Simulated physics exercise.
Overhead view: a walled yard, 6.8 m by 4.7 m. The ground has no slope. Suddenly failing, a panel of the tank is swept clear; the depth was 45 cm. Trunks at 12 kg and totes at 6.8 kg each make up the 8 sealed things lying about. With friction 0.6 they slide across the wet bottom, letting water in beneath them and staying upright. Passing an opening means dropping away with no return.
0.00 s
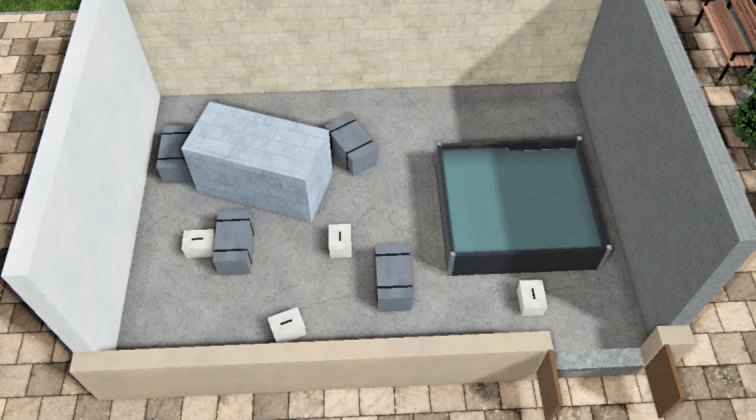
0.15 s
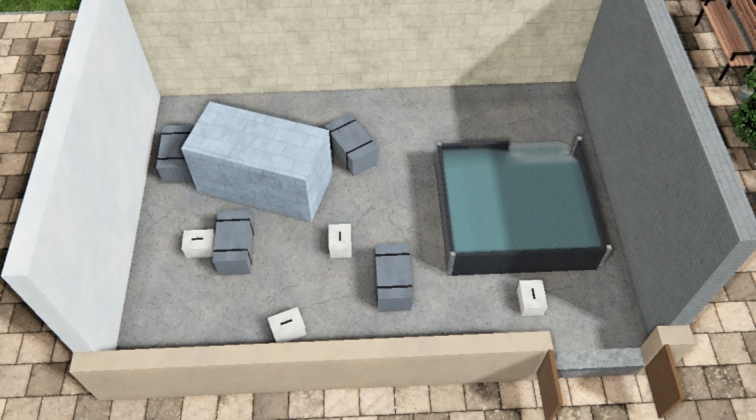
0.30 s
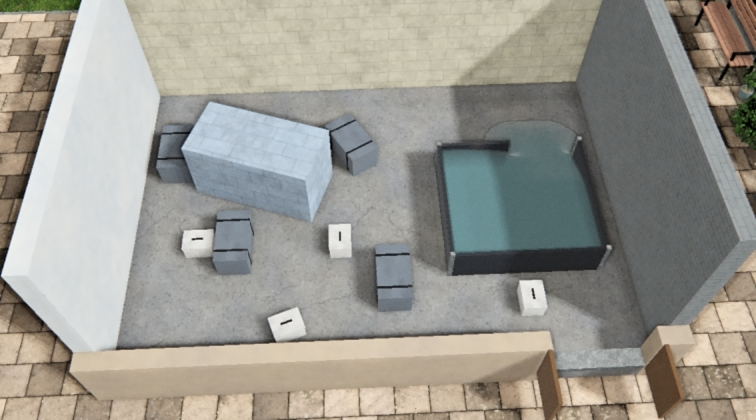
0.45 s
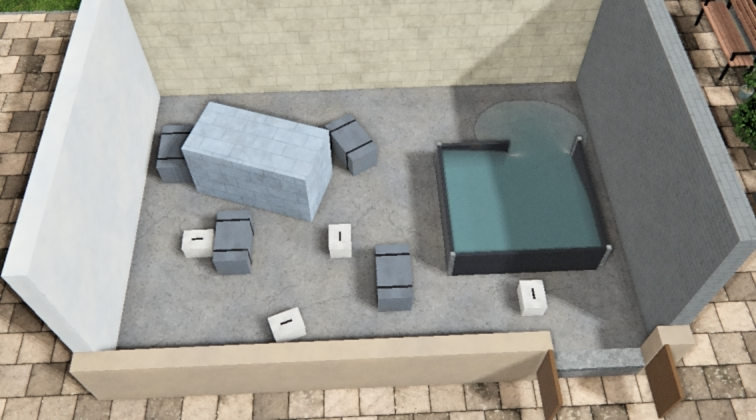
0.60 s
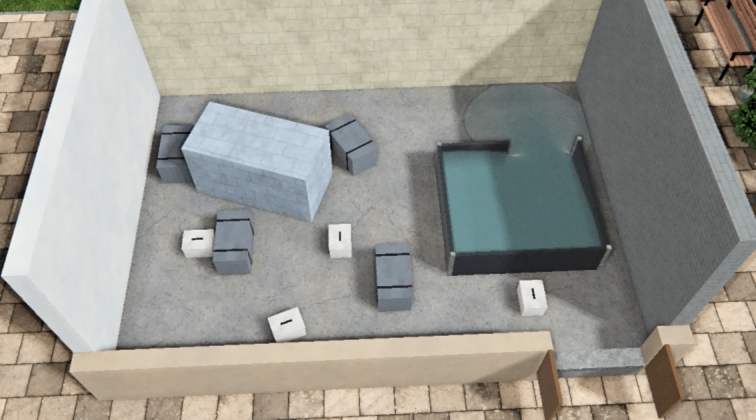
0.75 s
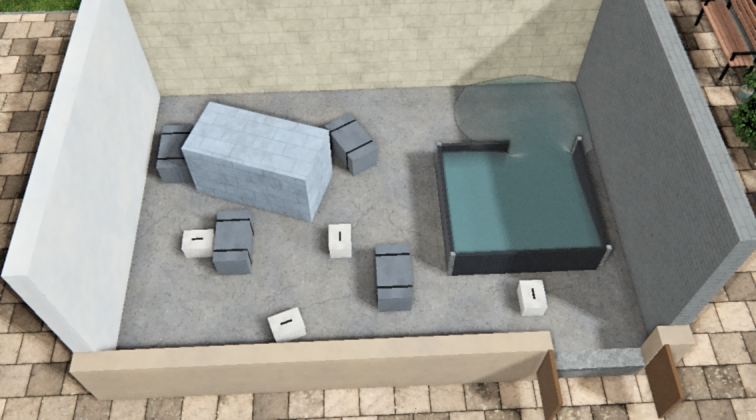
Water slipped out through a gap in the back side of the dark tank and spread in a thin, rounded sheet toward the rear wall, while the grey and white blocks around the yard stayed still.
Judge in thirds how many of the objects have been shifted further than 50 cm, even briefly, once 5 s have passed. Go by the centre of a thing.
My guess is the low band, short of a third.
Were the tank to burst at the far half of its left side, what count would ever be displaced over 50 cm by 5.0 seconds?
The count would be 4.
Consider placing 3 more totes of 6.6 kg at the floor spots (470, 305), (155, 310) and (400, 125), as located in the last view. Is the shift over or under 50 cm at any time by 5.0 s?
In turn: Less, under, over.
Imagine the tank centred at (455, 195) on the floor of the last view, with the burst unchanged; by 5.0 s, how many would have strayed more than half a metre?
In that case 0 of them.
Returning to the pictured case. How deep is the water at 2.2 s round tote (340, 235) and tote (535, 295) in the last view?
I'd estimate 0 cm for the first and 0 cm for the second.
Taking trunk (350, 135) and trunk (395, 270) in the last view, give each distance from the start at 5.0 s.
40 cm and 0 cm.
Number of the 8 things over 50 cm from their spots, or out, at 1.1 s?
Result: 0.
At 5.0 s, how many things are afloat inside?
Total: 1.
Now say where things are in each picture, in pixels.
In the first frame, a trunk at (175, 146) rests on the ground; a trunk at (351, 137), on the bottom; water covers 3.7 m2; 0 of 8 have shifted.
In the second frame, a trunk at (175, 146), on the bottom; a trunk at (351, 137) rests on the ground; water covers 4.1 m2; 0 of 8 have shifted.
In the third frame, a trunk at (175, 146) rests on the ground; a trunk at (351, 137), on the bottom; 4.7 m2 under water; 0 of 8 have shifted.
In the fourth frame, a trunk at (175, 146) rests on the ground; a trunk at (351, 137), on the bottom; 5.5 m2 under water; 0 of 8 have shifted.
In the fifth frame, a trunk at (175, 146), on the bottom; a trunk at (351, 137), on the bottom; water covers 6.3 m2; 0 of 8 have shifted.
In the sixth frame, a trunk at (175, 146), on the bottom; a trunk at (351, 137), on the bottom; water covers 6.7 m2; 0 of 8 have shifted.
After 1.1 s 0 of 8 are over 50 cm from their spots; 0 afloat.
After 2.2 s 0 of 8 are over 50 cm from their spots; 0 afloat.
After 3.5 s 0 of 8 are over 50 cm from their spots; 0 afloat.
After 5.0 s 0 of 8 are over 50 cm from their spots, and 0 have been at some point; 1 afloat.
